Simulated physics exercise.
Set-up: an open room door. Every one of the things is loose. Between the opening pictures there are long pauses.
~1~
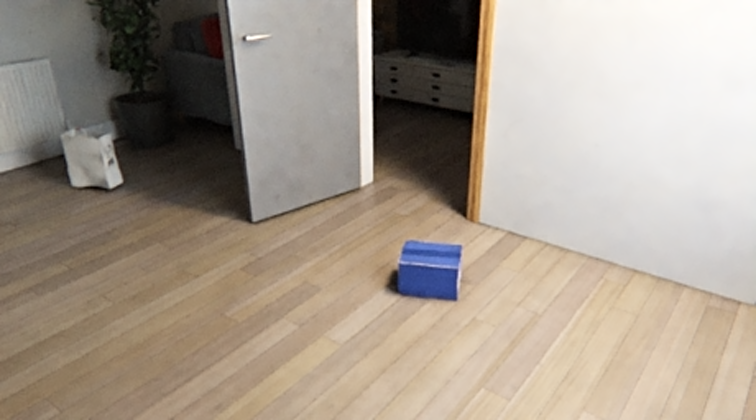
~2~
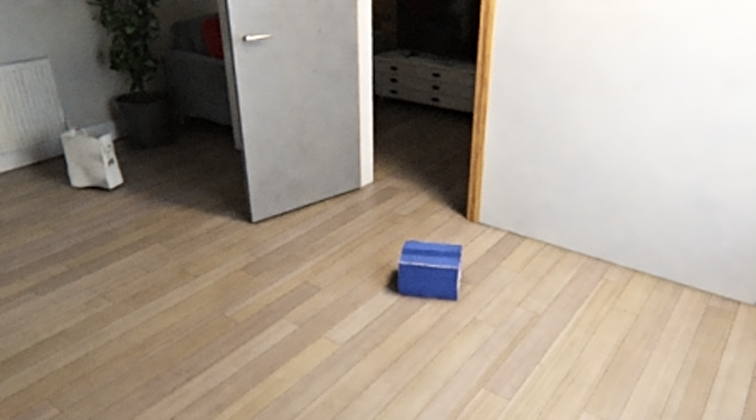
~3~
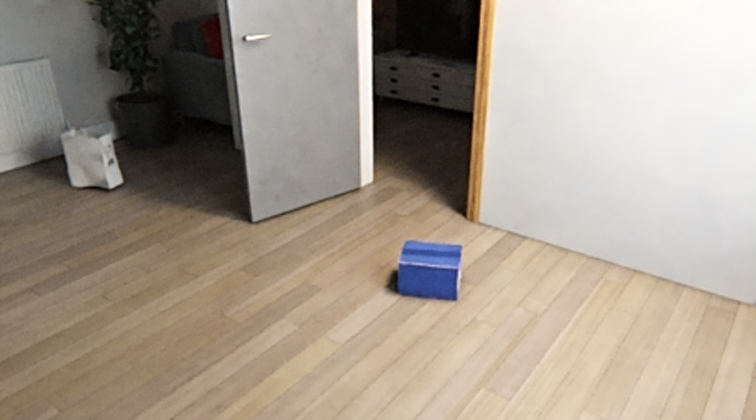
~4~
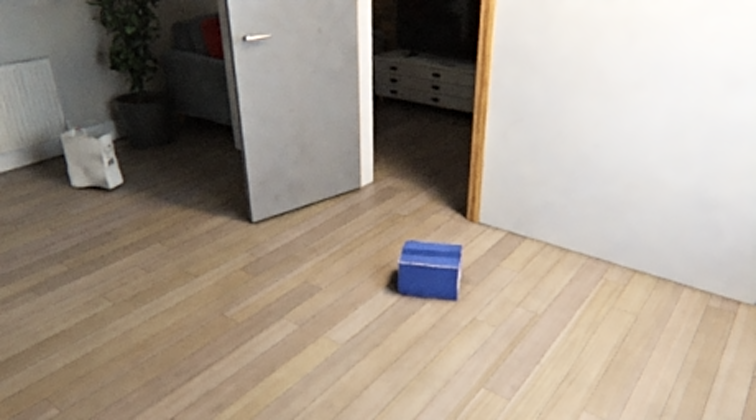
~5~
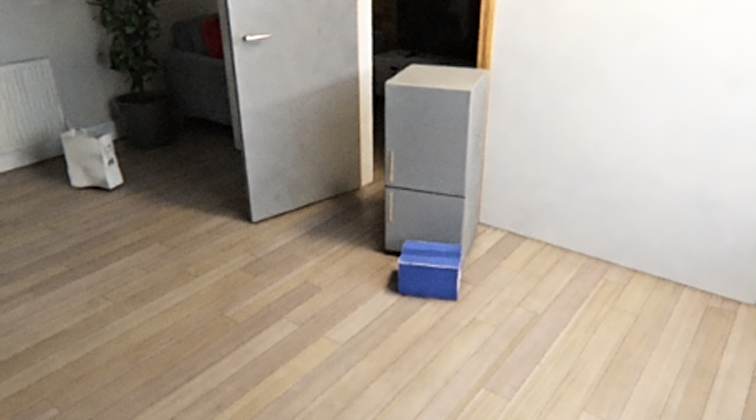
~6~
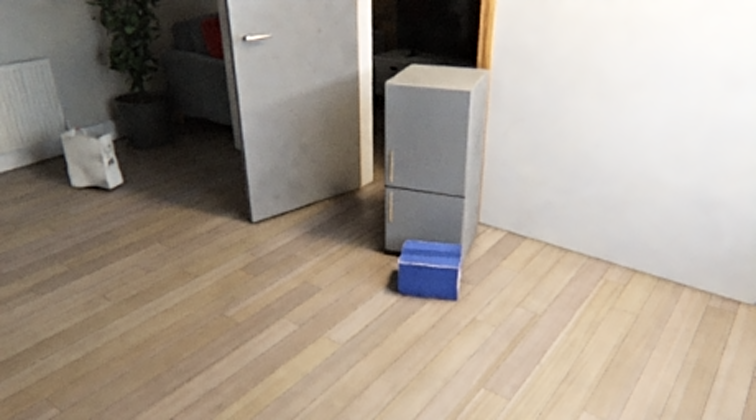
A grey door stood wide open and still, with a small blue box on the wooden floor near the doorway, and then a tall grey appliance suddenly appeared right behind the box.
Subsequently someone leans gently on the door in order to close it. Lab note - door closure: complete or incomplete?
Incomplete.
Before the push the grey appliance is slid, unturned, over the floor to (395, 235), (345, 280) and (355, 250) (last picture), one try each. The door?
Well, first it is halted early, then it completes its arc, and lastly it is halted early.
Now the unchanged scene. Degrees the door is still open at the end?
The answer is roughly 40°.
Then, 0.70 s later than the last frame, door at 92°.
Then, 1.30 s later than the last frame, door at 71°.
Then, 1.80 s later than the last frame, door at 51°.
When it is over, door at 40°; both as before. End places, in pixels of the last picture, grey appliance near (436, 165).
